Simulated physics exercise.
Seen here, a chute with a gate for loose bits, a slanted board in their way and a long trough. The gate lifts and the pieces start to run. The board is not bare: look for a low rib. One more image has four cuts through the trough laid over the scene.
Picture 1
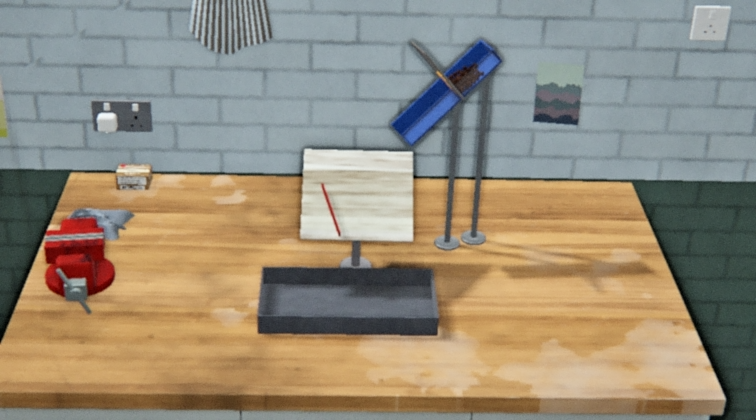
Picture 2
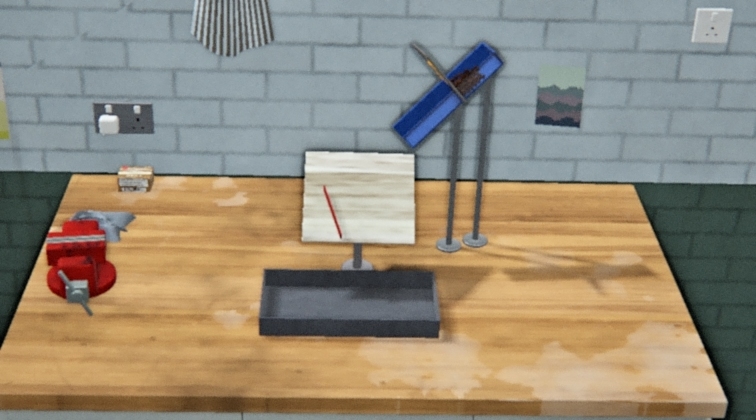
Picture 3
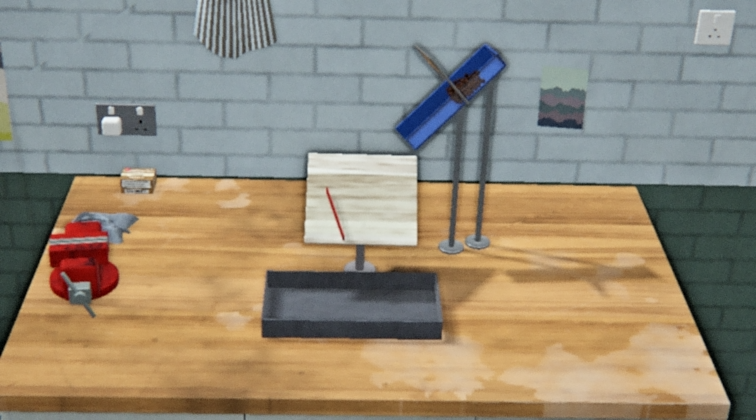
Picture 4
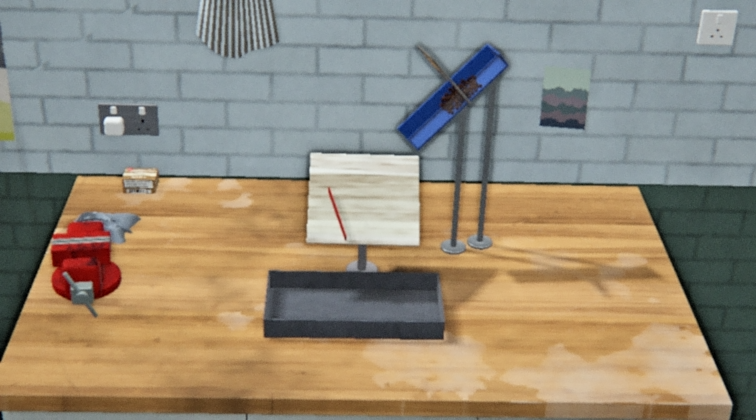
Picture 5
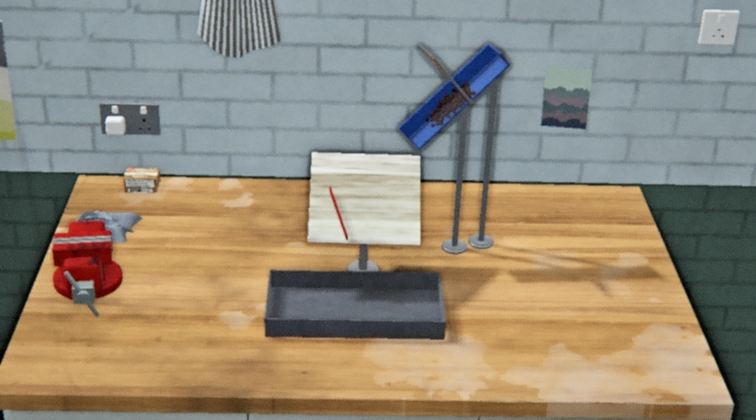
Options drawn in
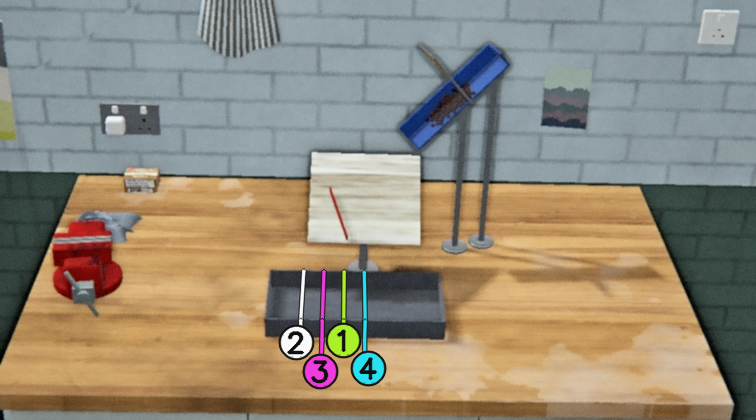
Blue tilted chute on a wooden workbench releasing small brown pieces that slide down-left, above a pale board with a red strip and a grey trough.
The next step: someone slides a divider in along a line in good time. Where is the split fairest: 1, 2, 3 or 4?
I would pick line 4.
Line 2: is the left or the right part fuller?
The right side.
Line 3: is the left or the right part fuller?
More lands on the right.
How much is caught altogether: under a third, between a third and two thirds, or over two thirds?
Over two thirds.
On the marked copy, line 1 crosses the front rim at (343, 320); line 2 crosses the front rim at (300, 319); line 3 crosses the front rim at (322, 319); line 4 crosses the front rim at (365, 320).
With 1, of what is caught, a stray few on the left of the divider, nearly all on the right.
With 2, of what is caught, none on the left of the divider, all on the right.
With 3, of what is caught, none on the left of the divider, all on the right.
With 4, of what is caught, about two thirds on the left of the divider, about a third on the right.
